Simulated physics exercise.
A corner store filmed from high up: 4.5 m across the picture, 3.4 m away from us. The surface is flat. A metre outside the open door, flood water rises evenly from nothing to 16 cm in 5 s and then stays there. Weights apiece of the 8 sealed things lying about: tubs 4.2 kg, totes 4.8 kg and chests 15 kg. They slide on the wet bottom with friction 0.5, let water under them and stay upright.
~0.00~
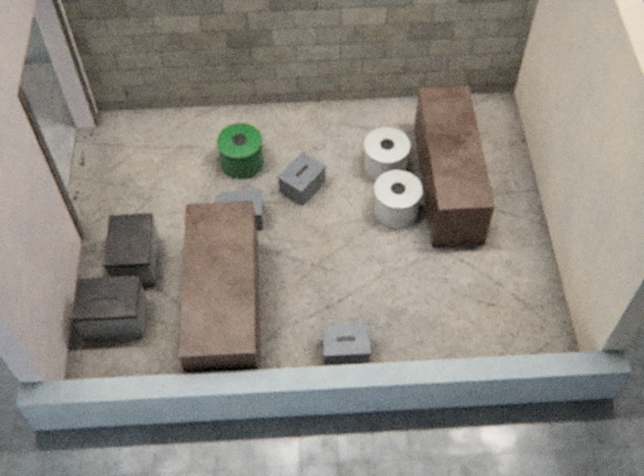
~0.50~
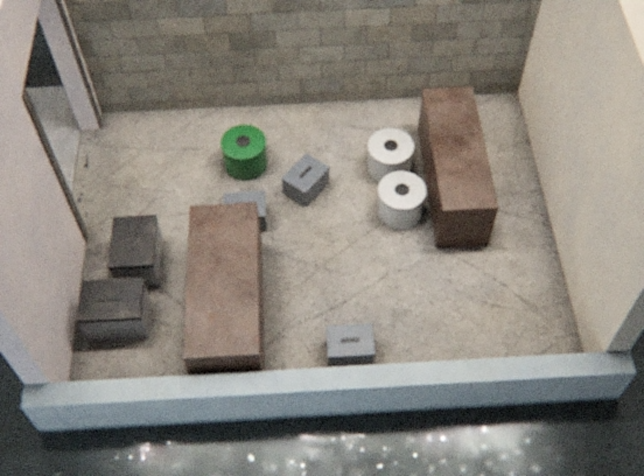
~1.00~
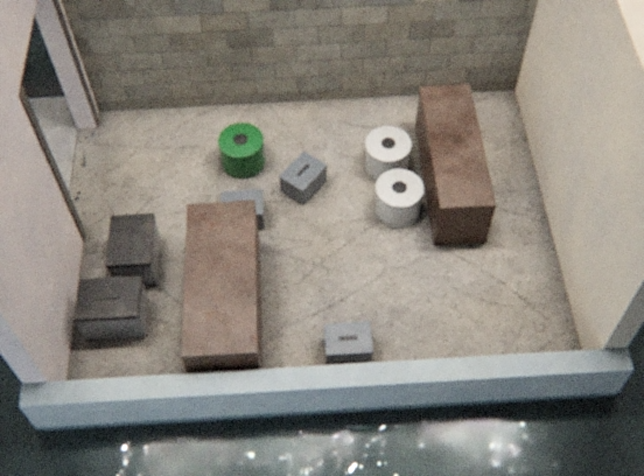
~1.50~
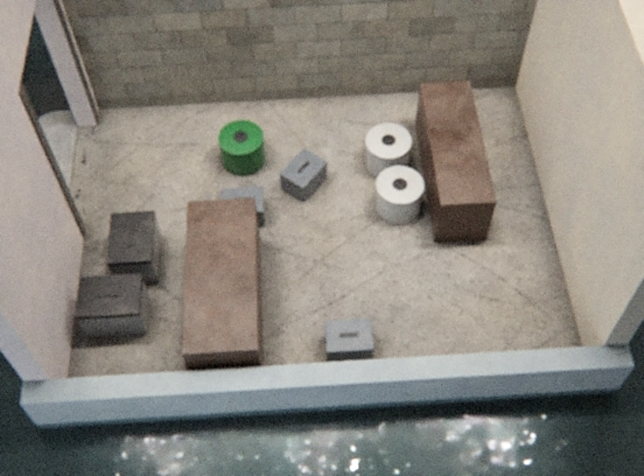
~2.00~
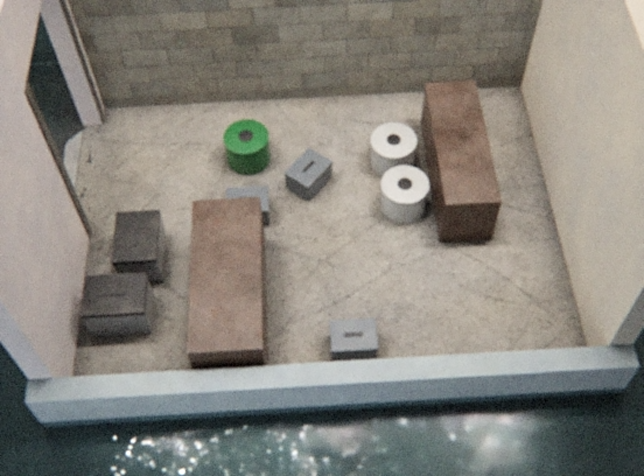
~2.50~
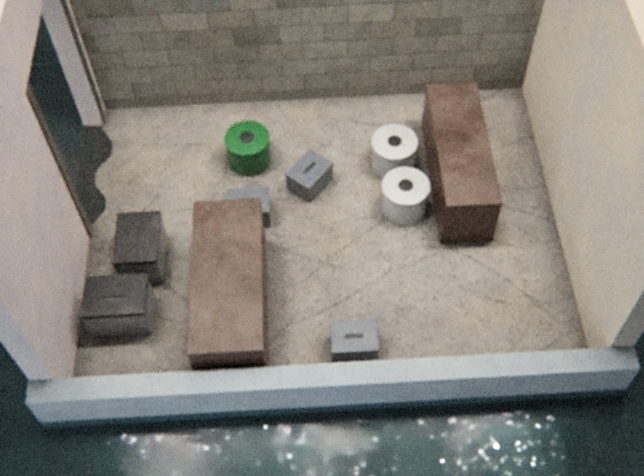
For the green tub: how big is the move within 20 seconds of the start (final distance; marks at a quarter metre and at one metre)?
The green tub gets carried off.
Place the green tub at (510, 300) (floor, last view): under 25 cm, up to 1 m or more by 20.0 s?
It slides a little.
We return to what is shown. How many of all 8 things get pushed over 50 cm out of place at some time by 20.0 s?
I count 6.
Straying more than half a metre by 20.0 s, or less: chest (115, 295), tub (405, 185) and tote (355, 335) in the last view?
In turn: Under, over, more.
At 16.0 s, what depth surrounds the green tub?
Roughly 12 cm.
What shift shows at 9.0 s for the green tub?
About 300 cm.
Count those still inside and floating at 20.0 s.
8 of them.
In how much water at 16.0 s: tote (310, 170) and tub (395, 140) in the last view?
Roughly 10 and 11 cm.
After 4.0 s the green tub is near (247, 137), 0.0 m from its start, aground; 0 afloat.
After 9.0 s the green tub is near (513, 87), 2.8 m from its start, afloat; 5 afloat.
After 16.0 s the green tub is near (522, 252), 2.9 m from its start, afloat; 6 afloat.
After 20.0 s the green tub is near (342, 311), 2.2 m from its start, afloat; 8 afloat.
